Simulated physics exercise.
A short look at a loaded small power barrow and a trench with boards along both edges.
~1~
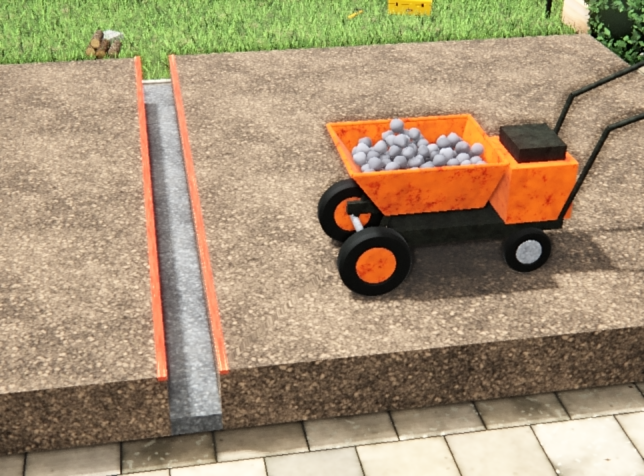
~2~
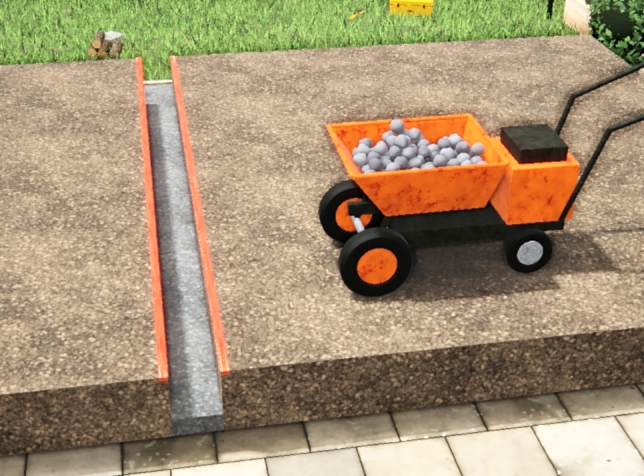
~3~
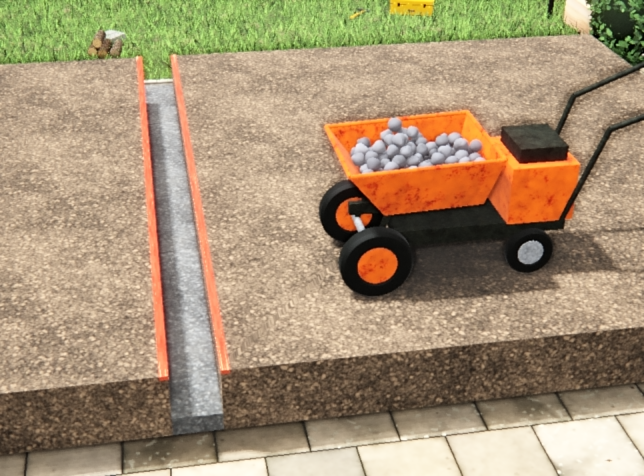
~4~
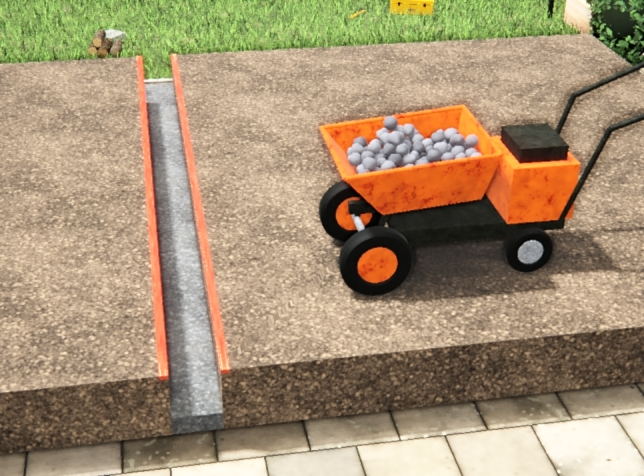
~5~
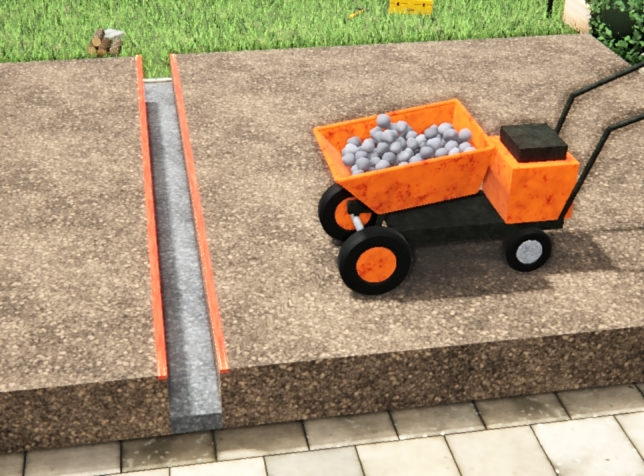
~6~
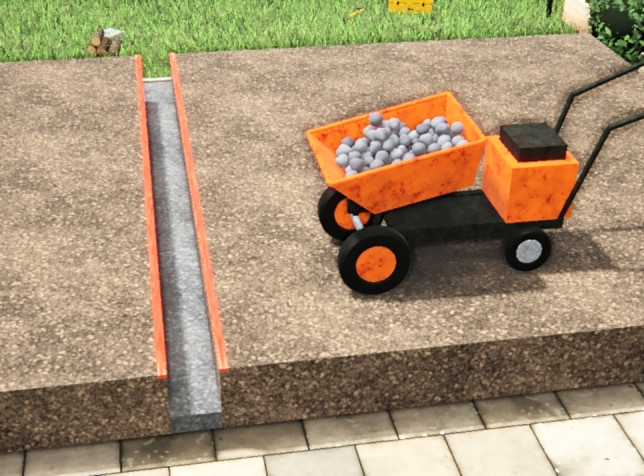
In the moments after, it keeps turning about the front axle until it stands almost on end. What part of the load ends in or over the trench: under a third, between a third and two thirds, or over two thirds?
Between the edges lies from one third to two thirds of the load.
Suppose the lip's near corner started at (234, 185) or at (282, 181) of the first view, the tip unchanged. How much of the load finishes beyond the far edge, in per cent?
First some 90, then 30 per cent.
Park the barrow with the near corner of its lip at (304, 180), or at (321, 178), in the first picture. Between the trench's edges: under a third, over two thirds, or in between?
One: Above two thirds. Two: Beyond two thirds.
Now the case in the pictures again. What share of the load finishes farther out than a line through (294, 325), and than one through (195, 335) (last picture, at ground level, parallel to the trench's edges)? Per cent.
In turn 100 and 30 in a hundred.
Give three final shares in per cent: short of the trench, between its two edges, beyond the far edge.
In per cent, short 55, between 45 and beyond 0.
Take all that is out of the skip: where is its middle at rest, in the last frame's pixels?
At about (211, 274).
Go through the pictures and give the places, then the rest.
The first frame shows lip of the skip near (353, 176), level; top of the load near (408, 154), round cobbles; first edge of the trench near (218, 334); far edge near (159, 339), the trench under half as wide as the skip, and about as deep as wide.
The second frame shows lip of the skip near (353, 177), level; top of the load near (408, 155).
The third frame shows lip of the skip near (351, 178), tipped barely; top of the load near (435, 154).
The fourth frame shows lip of the skip near (346, 179), tipped barely; top of the load near (431, 151).
The fifth frame shows lip of the skip near (338, 181), tipped a little; top of the load near (425, 147).
The sixth frame shows lip of the skip near (330, 184), tipped a little; top of the load near (431, 142); first edge of the trench near (218, 332); far edge near (159, 338).
Shortly afterwards, skip tipped steeply; the whole lot in the skip.
Next, skip tipped right over; all but a few in the skip; a little short of the trench; only a few falling.
Some moments later, skip tipped right over; near a quarter in the skip; near half short of the trench; near a quarter in or heaped over the trench; only a few beyond it; only a few falling.
In the end, skip tipped right over; near half short of the trench; near half in or heaped over the trench; only a few beyond it.
